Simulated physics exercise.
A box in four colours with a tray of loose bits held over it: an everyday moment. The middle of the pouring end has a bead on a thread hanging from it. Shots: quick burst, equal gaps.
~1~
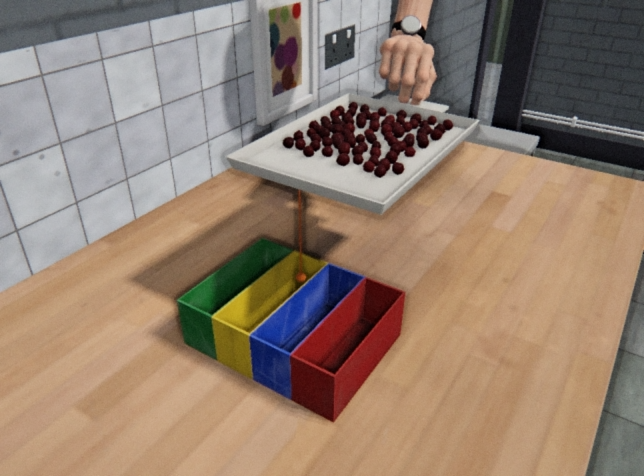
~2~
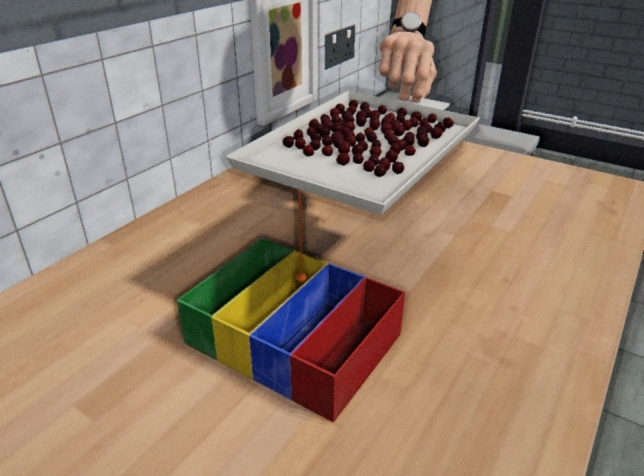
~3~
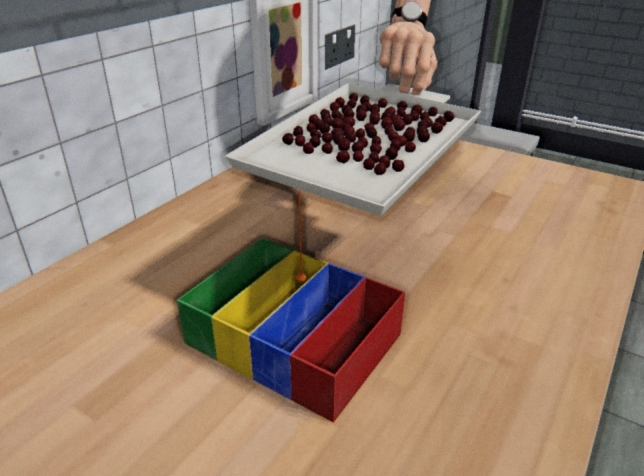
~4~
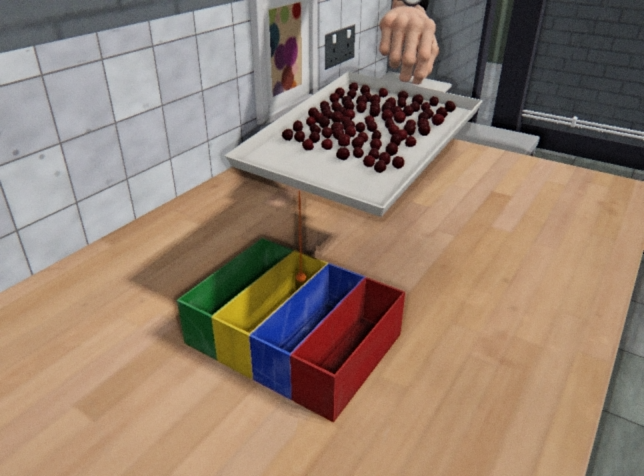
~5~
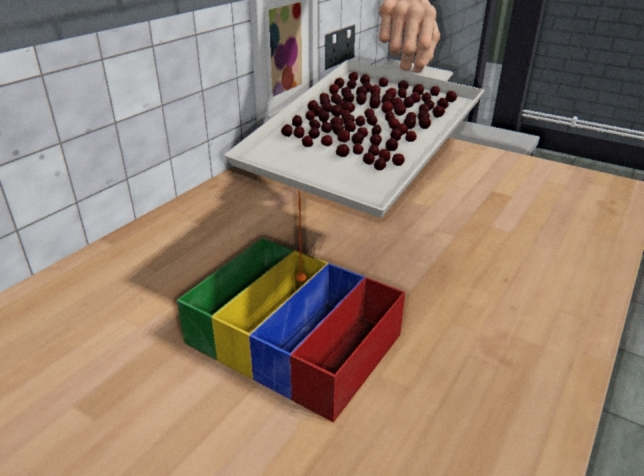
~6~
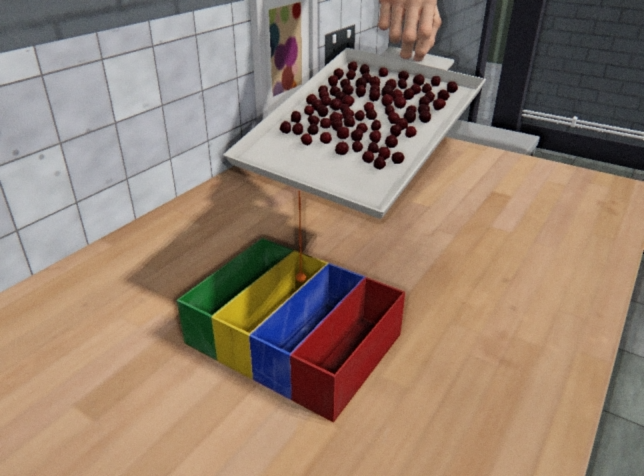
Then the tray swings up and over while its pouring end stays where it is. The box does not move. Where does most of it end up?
Most ends up in the red cell.
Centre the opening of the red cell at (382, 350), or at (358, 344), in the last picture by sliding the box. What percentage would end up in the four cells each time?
Roughly 90 per cent, then roughly 90 per cent.
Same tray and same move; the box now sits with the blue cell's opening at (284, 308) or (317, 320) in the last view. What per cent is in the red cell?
Roughly 30% on the first try and 30% on the second.
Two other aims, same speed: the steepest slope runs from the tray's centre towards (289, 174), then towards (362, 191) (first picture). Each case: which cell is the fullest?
Green, then that red cell.
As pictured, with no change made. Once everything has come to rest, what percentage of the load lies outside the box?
Roughly 20 percent.
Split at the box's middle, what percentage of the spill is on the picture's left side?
Left share: Some 10 per cent.
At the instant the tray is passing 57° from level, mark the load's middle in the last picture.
Centre estimate: (335, 180).
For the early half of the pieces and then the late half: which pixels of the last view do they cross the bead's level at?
The opening part goes through (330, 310); what follows goes through (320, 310).
Soon, tray tipped steeply; most on the tray; a small part in the red cell; a small part in the blue cell; a stray few in the yellow cell; a stray few in the green cell; a small part falling or outside the box.
A while on, tray tipped right over; about a quarter on the tray; about a quarter in the red cell; a small part in the blue cell; a stray few in the yellow cell; a stray few in the green cell; about half falling or outside the box.
Towards the end, tray tipped past a quarter turn; about a third in the red cell; about a quarter in the blue cell; a small part in the yellow cell; a small part in the green cell; about a quarter falling or outside the box.
Finally, tray tipped past a quarter turn; about a third in the red cell; about a quarter in the blue cell; a small part in the yellow cell; a small part in the green cell; about a quarter outside the box.
